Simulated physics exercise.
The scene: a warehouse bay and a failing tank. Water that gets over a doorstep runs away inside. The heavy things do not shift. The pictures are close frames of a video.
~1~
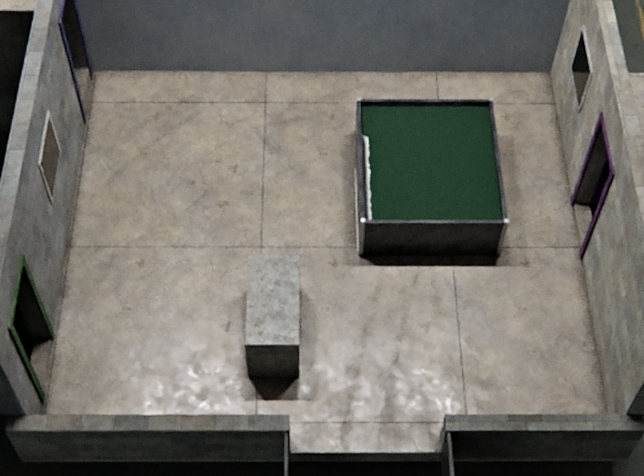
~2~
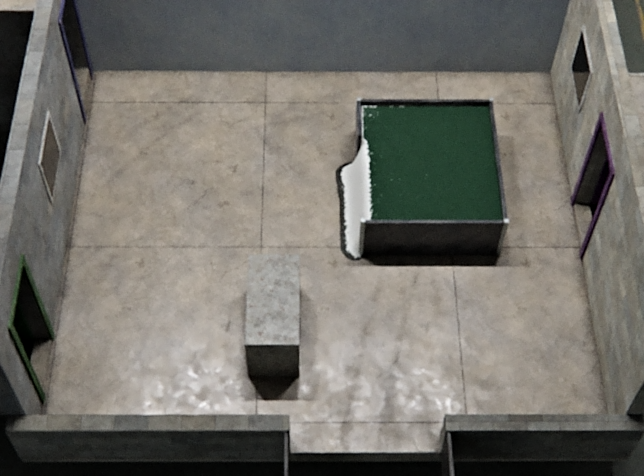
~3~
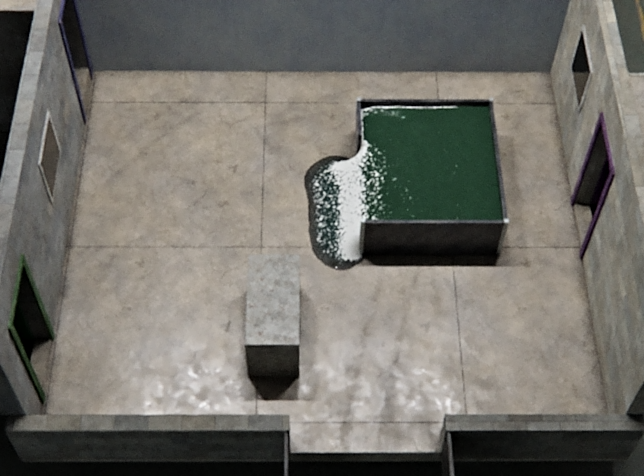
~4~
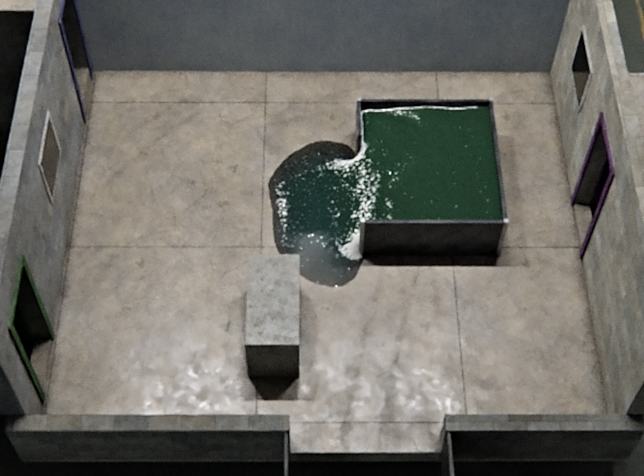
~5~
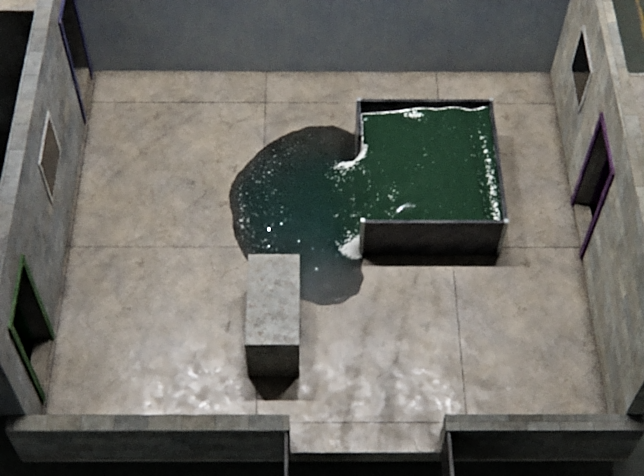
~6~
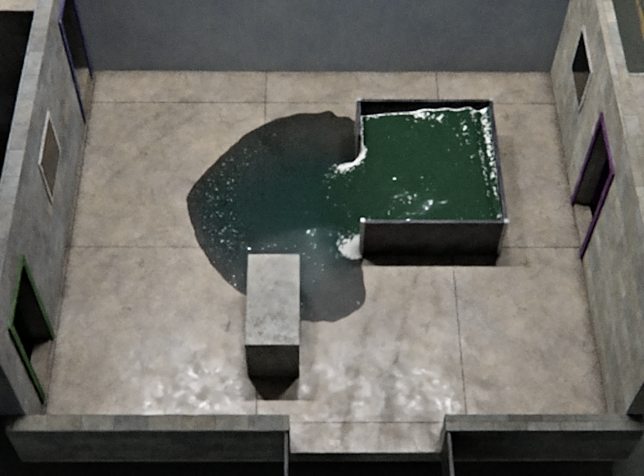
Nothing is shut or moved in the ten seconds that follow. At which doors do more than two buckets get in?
The green door lets in a lot; the blue door admits no more than that; the purple door admits no more than that.
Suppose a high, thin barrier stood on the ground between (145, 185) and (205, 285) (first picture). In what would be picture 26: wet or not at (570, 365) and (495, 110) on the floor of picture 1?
In that order: Dry, dry.
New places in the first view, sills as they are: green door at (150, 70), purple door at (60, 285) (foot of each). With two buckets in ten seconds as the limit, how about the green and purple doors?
Then: The green door takes more, the purple door is over.
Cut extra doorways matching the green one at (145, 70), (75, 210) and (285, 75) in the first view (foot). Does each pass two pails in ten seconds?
As listed: Floods, passes that mark, holds.
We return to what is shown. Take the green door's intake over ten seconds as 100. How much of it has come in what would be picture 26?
Some 30 per cent.
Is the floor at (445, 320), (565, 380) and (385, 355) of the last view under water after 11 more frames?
In turn: Not flooded, no water, clear.
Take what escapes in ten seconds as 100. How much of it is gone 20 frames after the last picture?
I make it 25 per cent.
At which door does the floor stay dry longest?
The purple door.
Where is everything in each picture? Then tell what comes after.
Still water in the water tank at (429, 162), in the first picture.
The front is at (350, 255), out from the gap at (361, 200), in the second picture.
Water pours out at (361, 201) and has run to (339, 264), in the third picture.
The front is at (293, 158), out from the gap at (361, 202), in the fourth picture.
Water pours out at (361, 202) and has run to (234, 193), in the fifth picture.
Water pours out at (361, 202) and has run to (193, 196), in the sixth picture.
A moment on, water covers 35 % of the floor; the green door not reached, the blue door not reached, the purple door not reached.
Next, water covers 45 % of the floor; the green door wet at the sill, nothing in, the blue door wet at the sill, nothing in, the purple door not reached.
Then, water covers 50 % of the floor; the green door over two buckets in, the blue door under two buckets in, the purple door not reached.
Later, water covers 75 % of the floor; the green door over two buckets in, the blue door under two buckets in, the purple door not reached.
In the end, water covers 95 % of the floor; the green door far over two buckets in, the blue door under two buckets in, the purple door wet at the sill, nothing in.
